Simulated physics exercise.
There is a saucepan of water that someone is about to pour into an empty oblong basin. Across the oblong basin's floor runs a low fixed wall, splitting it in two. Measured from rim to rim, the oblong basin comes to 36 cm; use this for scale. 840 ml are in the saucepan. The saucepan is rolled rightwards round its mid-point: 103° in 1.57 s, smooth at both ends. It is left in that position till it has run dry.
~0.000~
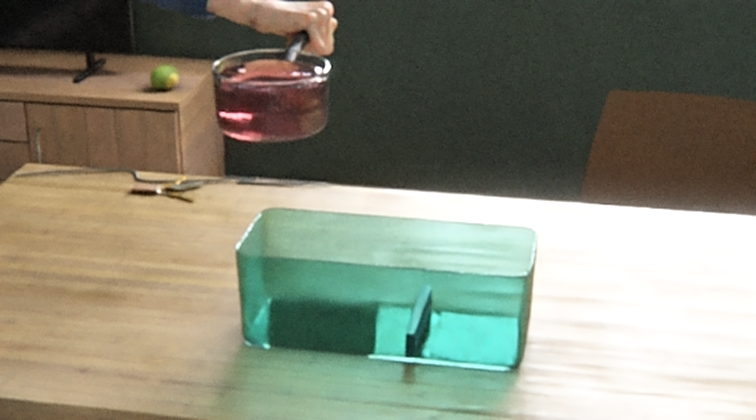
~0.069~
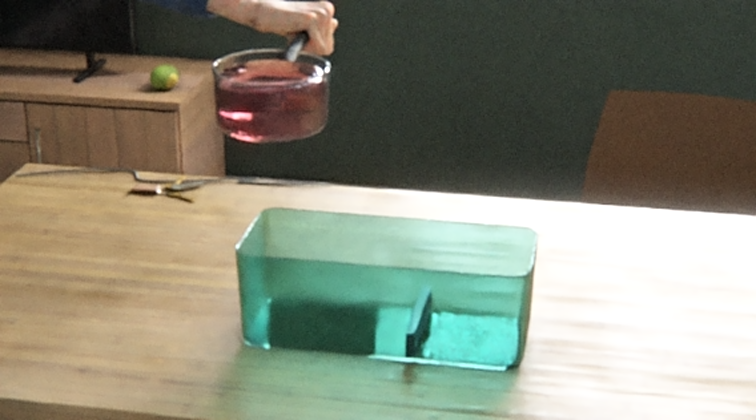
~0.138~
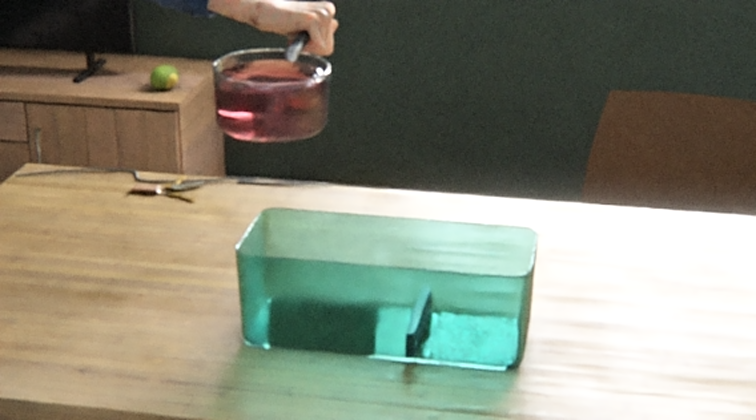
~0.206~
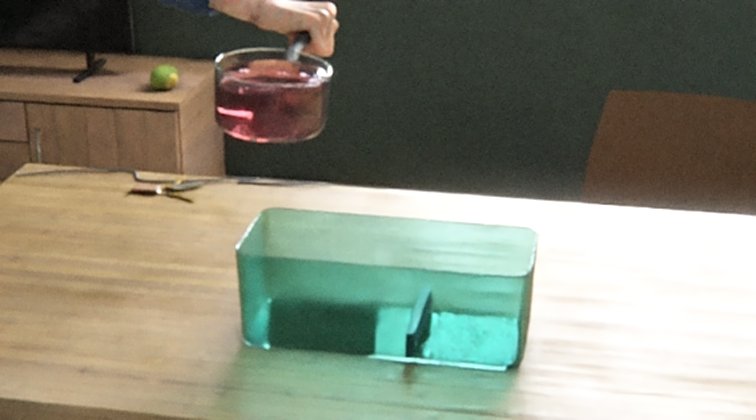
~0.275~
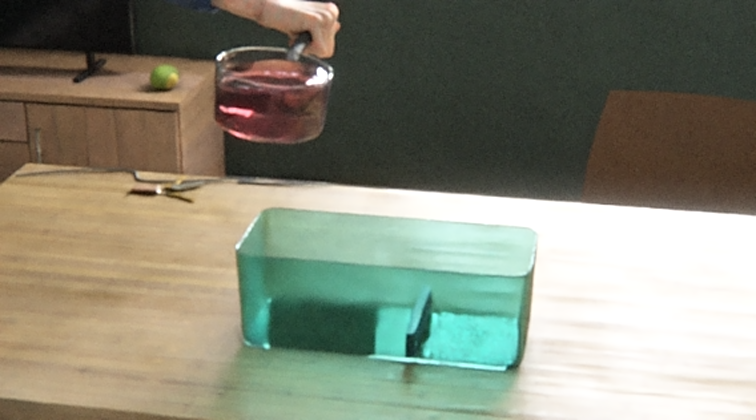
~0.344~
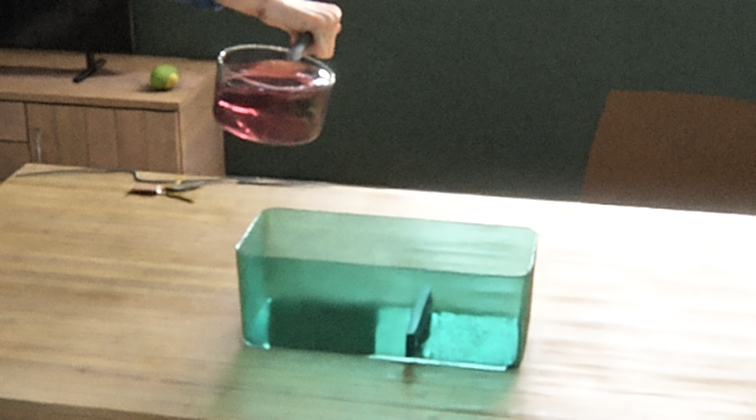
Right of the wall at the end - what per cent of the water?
Near 22 per cent.
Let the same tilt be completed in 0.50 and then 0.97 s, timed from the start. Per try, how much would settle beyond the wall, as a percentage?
Respectively about 15 and 15 percent.
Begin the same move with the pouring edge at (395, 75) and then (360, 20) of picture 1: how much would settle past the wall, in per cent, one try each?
Try 1: 80 %; try 2: 65 %.
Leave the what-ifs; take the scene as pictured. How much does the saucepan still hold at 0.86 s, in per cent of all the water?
58 %.
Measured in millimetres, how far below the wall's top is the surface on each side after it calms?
Left side: Around 12 mm. Right side: Around 24 mm.
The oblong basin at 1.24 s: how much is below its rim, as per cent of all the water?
I reckon close to 76 per cent.
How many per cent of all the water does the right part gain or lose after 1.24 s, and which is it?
It goes higher by about 3 %.
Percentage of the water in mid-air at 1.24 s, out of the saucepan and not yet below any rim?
Around 12 percent of the liquid.
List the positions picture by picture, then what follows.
Tilt 0°; pouring edge (326, 71); surface from (220, 71) to (326, 78); the oblong basin's rim runs from (249, 231) to (533, 254); the wall's top is at (419, 309), in the first frame.
Tilt 0°; pouring edge (327, 72); surface from (220, 71) to (326, 78), in the second frame.
Tilt 2°; pouring edge (327, 73); surface from (220, 71) to (326, 78), in the third frame.
Tilt 4°; pouring edge (328, 75); surface from (221, 71) to (328, 78), in the fourth frame.
Tilt 8°; pouring edge (330, 79); surface from (222, 72) to (328, 79), in the fifth frame.
Tilt 12°; pouring edge (331, 83); surface from (223, 72) to (331, 79), in the sixth frame.
By 0.86 s the tilt is 59° and 57 per cent is still to pour, 14 is left of the wall and 0 right of it.
By 1.24 s the tilt is 92° and 12 per cent is still to pour, 57 is left of the wall and 18 right of it.
By 1.64 s the tilt is 103° and 1 per cent is still to pour, 77 is left of the wall and 21 right of it.
By 2.07 s the tilt is 103° and 0 per cent is still to pour, 77 is left of the wall and 22 right of it.
At rest 77 per cent lies left of the wall, 22 right of it and 1 outside.
